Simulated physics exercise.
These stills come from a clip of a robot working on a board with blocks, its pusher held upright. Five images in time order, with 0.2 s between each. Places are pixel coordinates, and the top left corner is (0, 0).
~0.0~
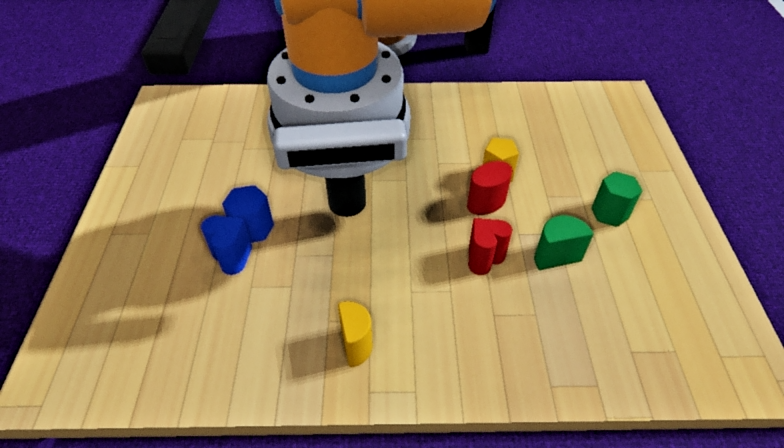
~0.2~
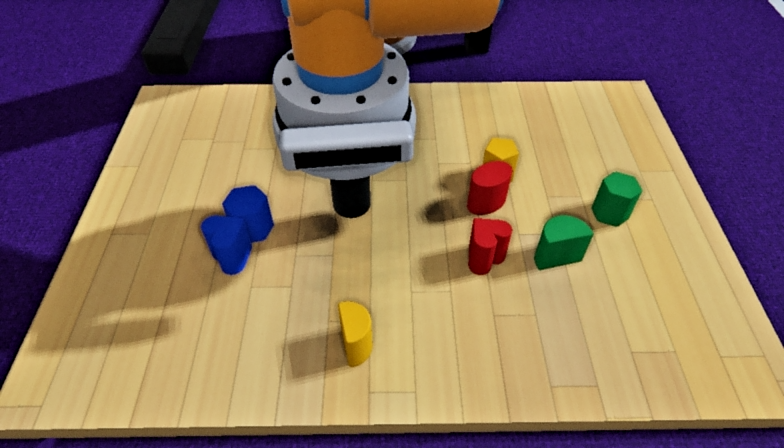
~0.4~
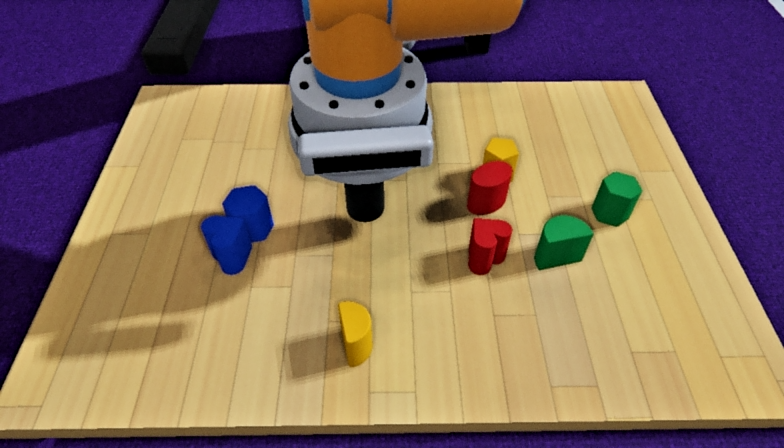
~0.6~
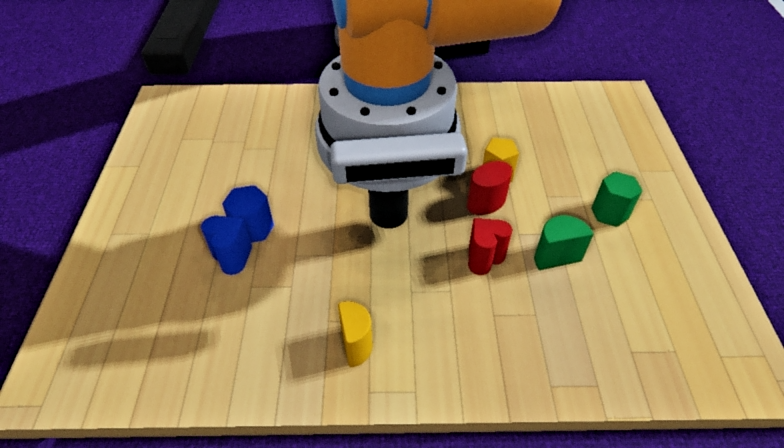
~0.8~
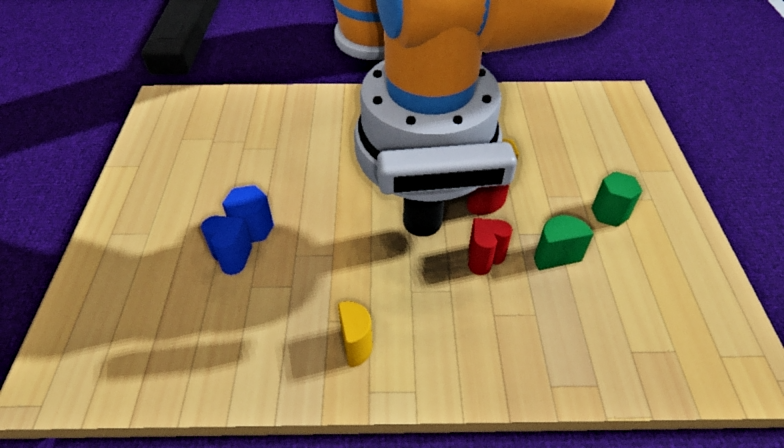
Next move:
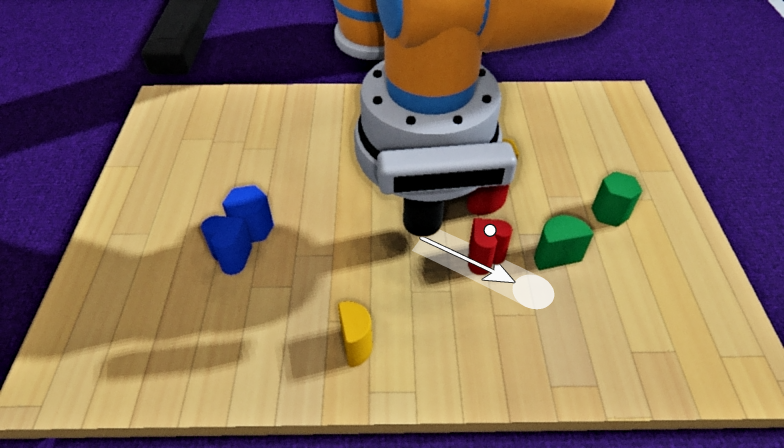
A robot arm in orange and grey with a black pusher reaches over a pale wooden board on purple carpet, seen from above at a fixed angle. Two blue blocks sit left, a yellow one near the front, and red, green and yellow ones right. The arm slides rightward and slightly nearer, covering the red oval block, while no block moves.
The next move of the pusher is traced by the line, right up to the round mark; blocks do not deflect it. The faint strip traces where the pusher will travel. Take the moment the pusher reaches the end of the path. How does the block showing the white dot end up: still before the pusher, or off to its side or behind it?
The pusher still drives it.
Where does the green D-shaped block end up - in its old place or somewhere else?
Moved off its spot.
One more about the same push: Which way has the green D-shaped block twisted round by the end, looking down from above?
It rotates counterclockwise.
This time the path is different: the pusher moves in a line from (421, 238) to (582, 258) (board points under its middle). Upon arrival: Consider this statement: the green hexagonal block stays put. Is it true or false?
Answer: True.
Drawn move, from (421, 238) to (533, 291); the dot is on the red heart block.
What follows on the original path. One third of the way, pusher at (459, 239); red heart block at (499, 233).
Two thirds of the way, pusher at (498, 257); red heart block at (540, 251); green D-shaped block at (574, 229), turned 25° anticlockwise.
At the end, pusher at (538, 277); red heart block at (584, 268), turned 15° anticlockwise; red oval block still; green D-shaped block at (584, 231), turned 60° anticlockwise.
